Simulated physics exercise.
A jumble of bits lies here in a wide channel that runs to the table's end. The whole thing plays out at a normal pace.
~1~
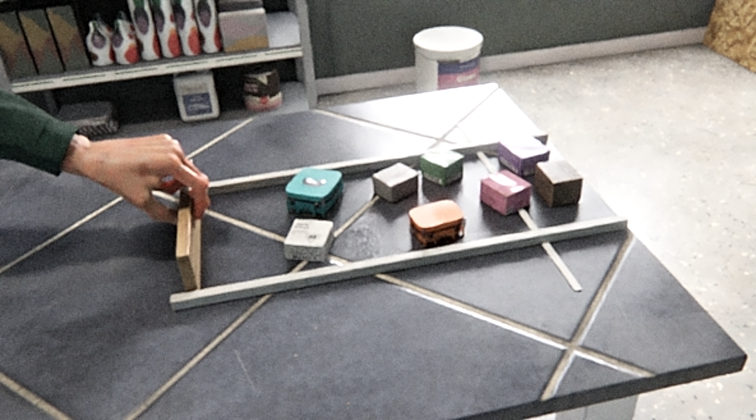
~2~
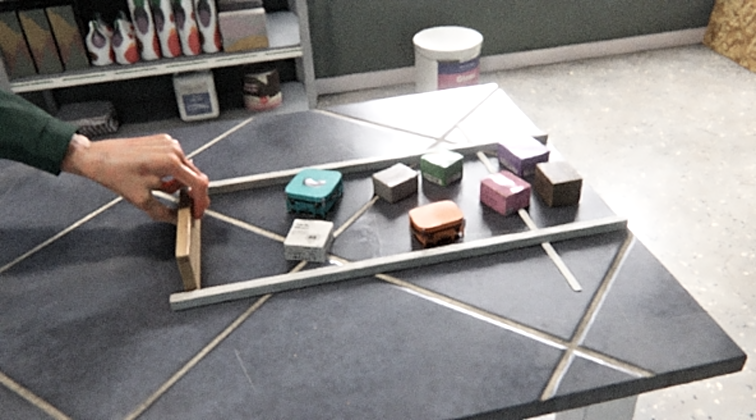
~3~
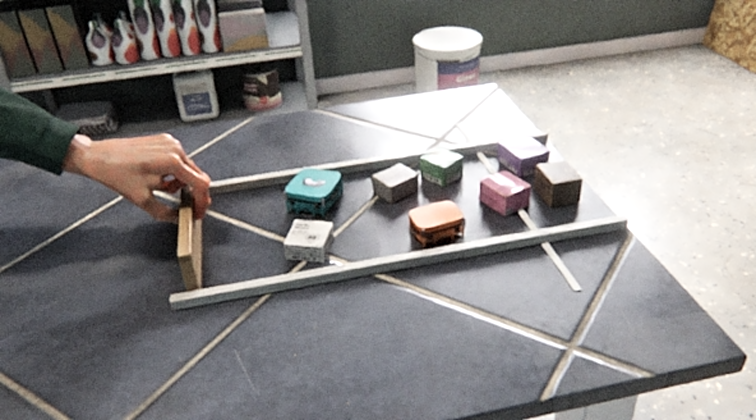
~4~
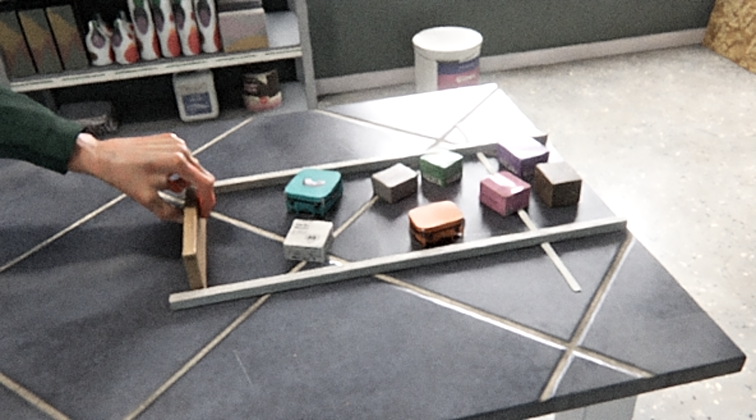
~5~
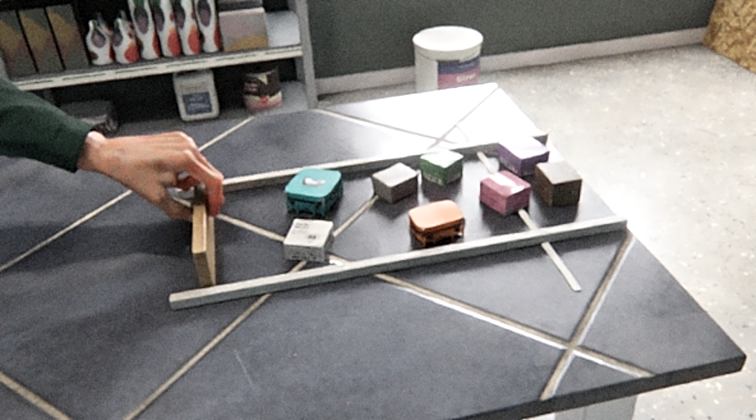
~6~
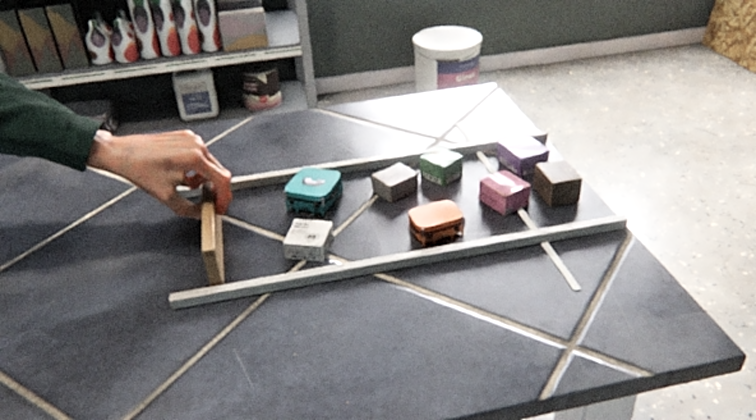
A hand sliding a small upright wooden board slightly right between two rails on a dark table, scattered coloured boxes staying still.
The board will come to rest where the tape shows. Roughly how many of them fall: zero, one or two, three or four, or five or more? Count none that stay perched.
I predict one or two come down off the table.
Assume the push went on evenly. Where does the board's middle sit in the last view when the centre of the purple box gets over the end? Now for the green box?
The middle sits near (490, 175) for the first and near (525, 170) for the other.
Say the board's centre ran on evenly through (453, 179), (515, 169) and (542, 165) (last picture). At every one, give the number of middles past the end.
Going through the three places, I get 0, 2 and 6.
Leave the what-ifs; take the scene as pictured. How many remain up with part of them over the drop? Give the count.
Result: 0.
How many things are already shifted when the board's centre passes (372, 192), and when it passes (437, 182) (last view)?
The first count is 5, and then it's 6.
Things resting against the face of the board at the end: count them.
Result: 2 in all.
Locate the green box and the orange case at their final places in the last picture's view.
(537, 142) and (586, 201), approximately.
Soon after, none off yet; black block at rest near (558, 183); purple box at rest near (523, 155); pink box at rest near (504, 192).
Then, none off yet; black block moving near (565, 181); purple box moved a little near (541, 152); pink box moved about its own width near (524, 184).
At rest, the number that fall off is one or two; fallen, purple box and black block.
